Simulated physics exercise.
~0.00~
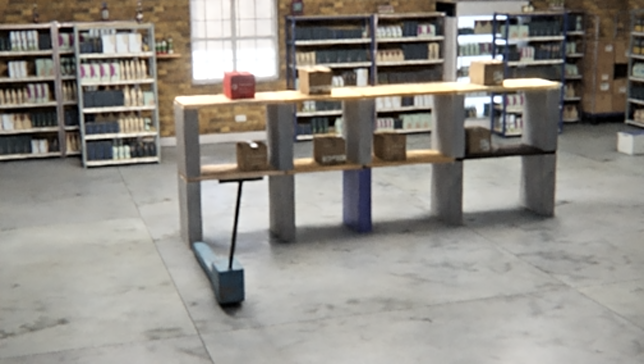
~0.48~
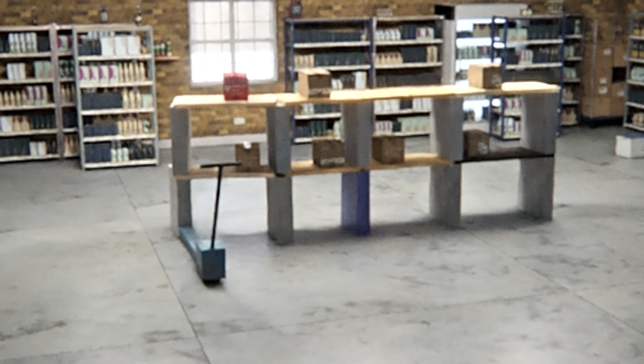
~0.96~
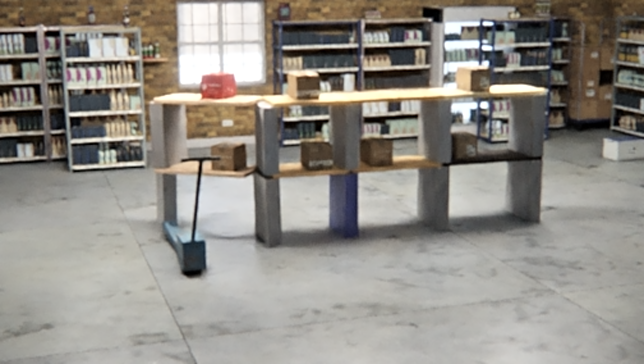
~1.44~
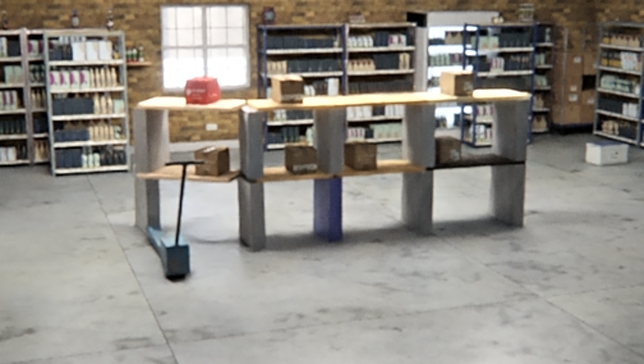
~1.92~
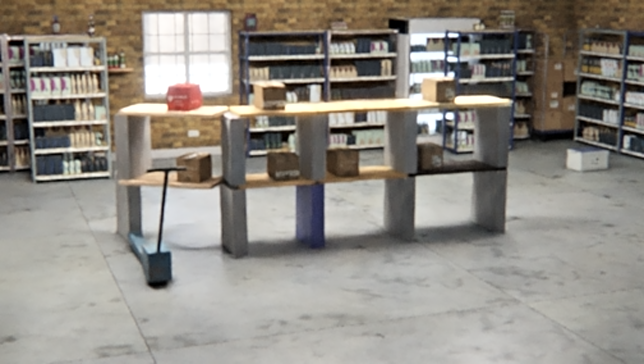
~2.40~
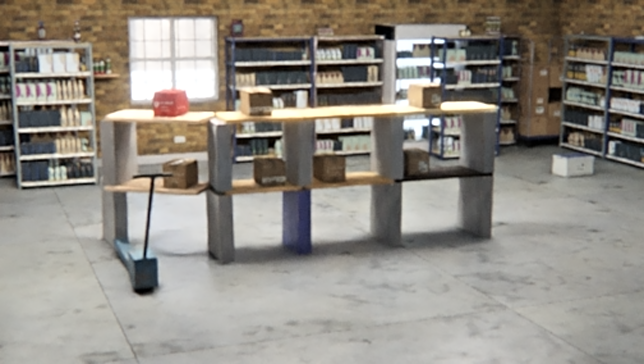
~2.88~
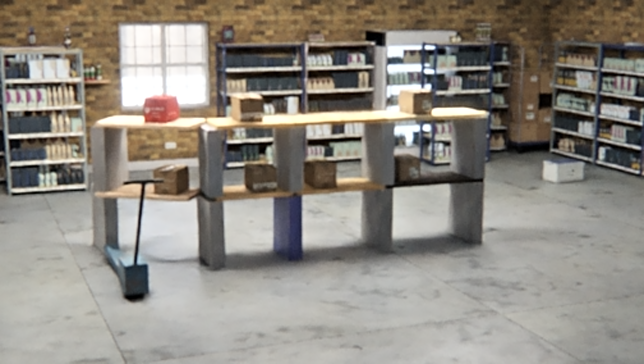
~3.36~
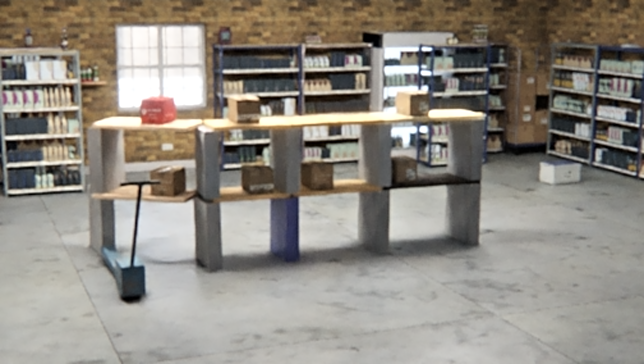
We see a two-tier rack of boards on grey uprights and one blue upright, holding cartons. A low blue jack moves in at the left end, slightly shifting the boards there, and the rack stays standing with the red carton still on top.
